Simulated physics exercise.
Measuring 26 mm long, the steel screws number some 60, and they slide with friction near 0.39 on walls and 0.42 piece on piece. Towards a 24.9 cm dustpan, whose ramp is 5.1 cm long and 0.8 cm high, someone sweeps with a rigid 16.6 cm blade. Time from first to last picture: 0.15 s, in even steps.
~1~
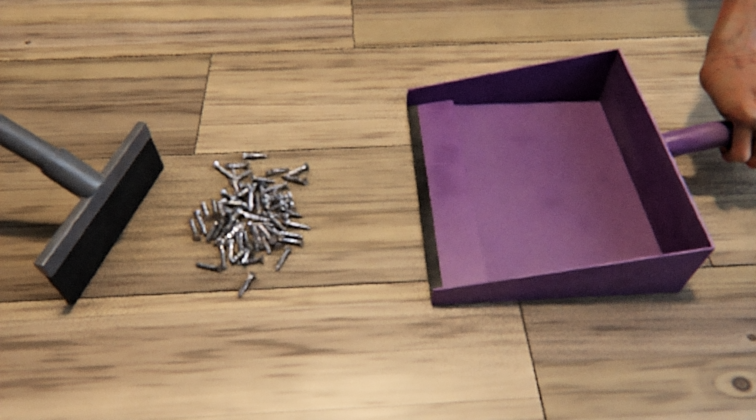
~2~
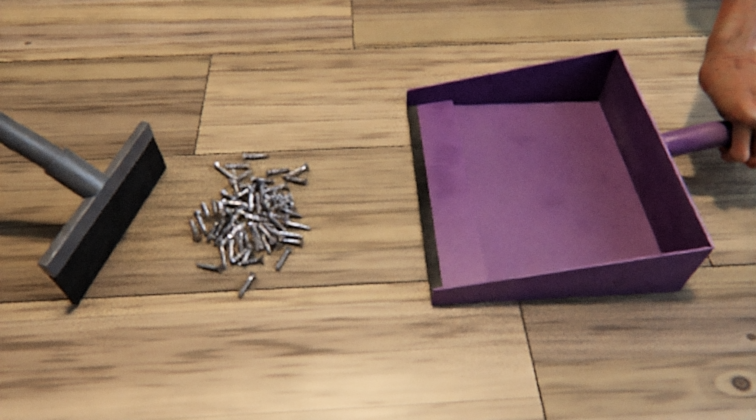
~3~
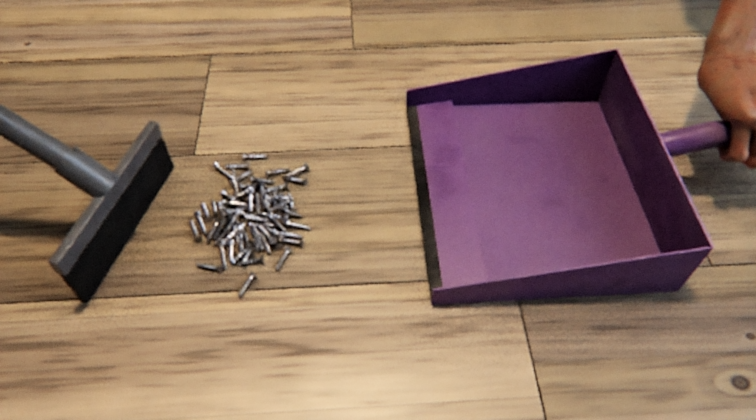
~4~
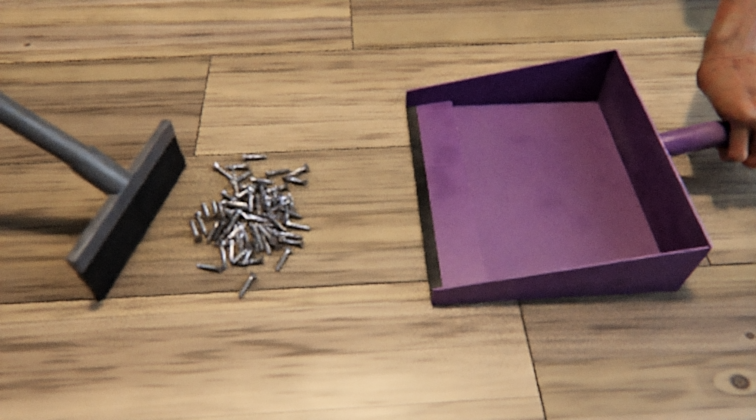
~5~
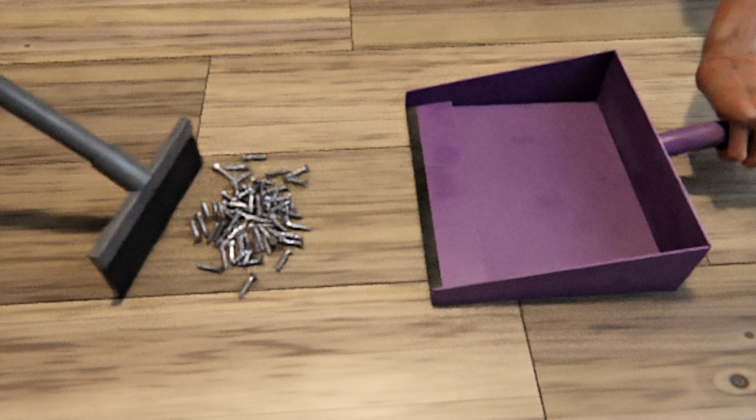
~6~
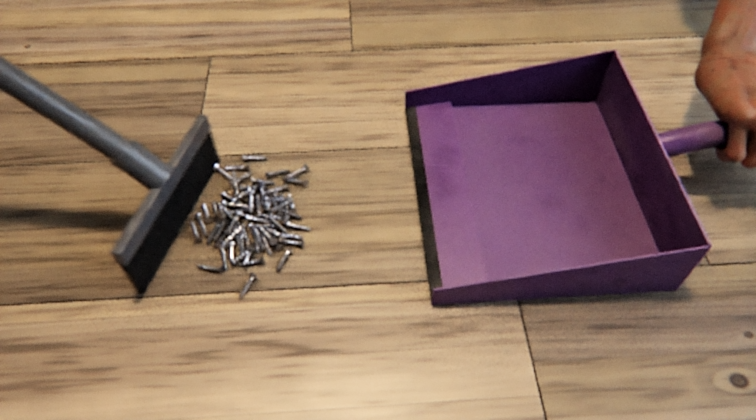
A dark, flat-bladed sweeper on a grey handle slides slowly rightward from the left side of a wood-plank floor, seen from above at an angle. A loose pile of small silvery screws lies left of centre, and a purple dustpan sits open towards it on the right, its handle held by a hand. The blade closes the gap to the pile's left edge, while the screws, dustpan and camera stay still.
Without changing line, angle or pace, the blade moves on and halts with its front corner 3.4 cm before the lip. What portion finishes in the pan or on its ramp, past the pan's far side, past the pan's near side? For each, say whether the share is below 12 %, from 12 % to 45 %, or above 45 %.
Result: Pan: My money's on a low share, far side: My money's on a low share, near side: My money's on a low share.
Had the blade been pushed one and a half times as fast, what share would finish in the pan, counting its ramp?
Then some 15 in a hundred.
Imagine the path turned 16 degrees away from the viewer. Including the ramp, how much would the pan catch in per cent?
In that case around 0 per cent.
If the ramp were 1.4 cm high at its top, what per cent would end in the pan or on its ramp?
Estimate: About 0 in a hundred.
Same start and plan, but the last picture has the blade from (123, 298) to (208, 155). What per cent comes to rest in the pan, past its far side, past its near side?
Pan: 10, far side: 0, near side: 25.
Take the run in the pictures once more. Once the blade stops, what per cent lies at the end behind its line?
I'd say close to 5 per cent.
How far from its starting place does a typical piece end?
I'd put it near 12 cm.
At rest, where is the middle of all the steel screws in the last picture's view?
Roughly pixel (385, 212).
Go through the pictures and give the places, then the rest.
Blade from (47, 269) to (144, 133), moved 0.0 cm, 0 of the pieces shifted so far; middle of the pieces at (252, 216); pan at (546, 187), in the first picture.
Blade from (51, 269) to (147, 133), moved 0.2 cm, 0 of the pieces shifted so far; middle of the pieces at (252, 216), in the second picture.
Blade from (61, 267) to (155, 132), moved 1.0 cm, 0 of the pieces shifted so far; middle of the pieces at (252, 216), in the third picture.
Blade from (78, 265) to (168, 131), moved 2.3 cm, 0 of the pieces shifted so far; middle of the pieces at (252, 217), in the fourth picture.
Blade from (100, 261) to (186, 128), moved 4.0 cm, 0 of the pieces shifted so far; middle of the pieces at (252, 217), in the fifth picture.
Blade from (122, 257) to (204, 126), moved 5.7 cm, 0 of the pieces shifted so far; middle of the pieces at (252, 218); pan at (544, 187), in the sixth picture.
Then, 0.15 s after the last picture, middle of the blade 14 cm from the lip; 0 % over the lip, far side 0 %, near side 0 %.
Then, 0.26 s after the last picture, middle of the blade 8 cm from the lip; 0 % over the lip, far side 0 %, near side 0 %.
Then, 0.49 s after the last picture, middle of the blade 6 cm from the lip; 5 % over the lip, far side 0 %, near side 0 %.
In the end, pan 0 %, far side 0 %, near side 0 %, in front of the lip or behind the blade 100 %.
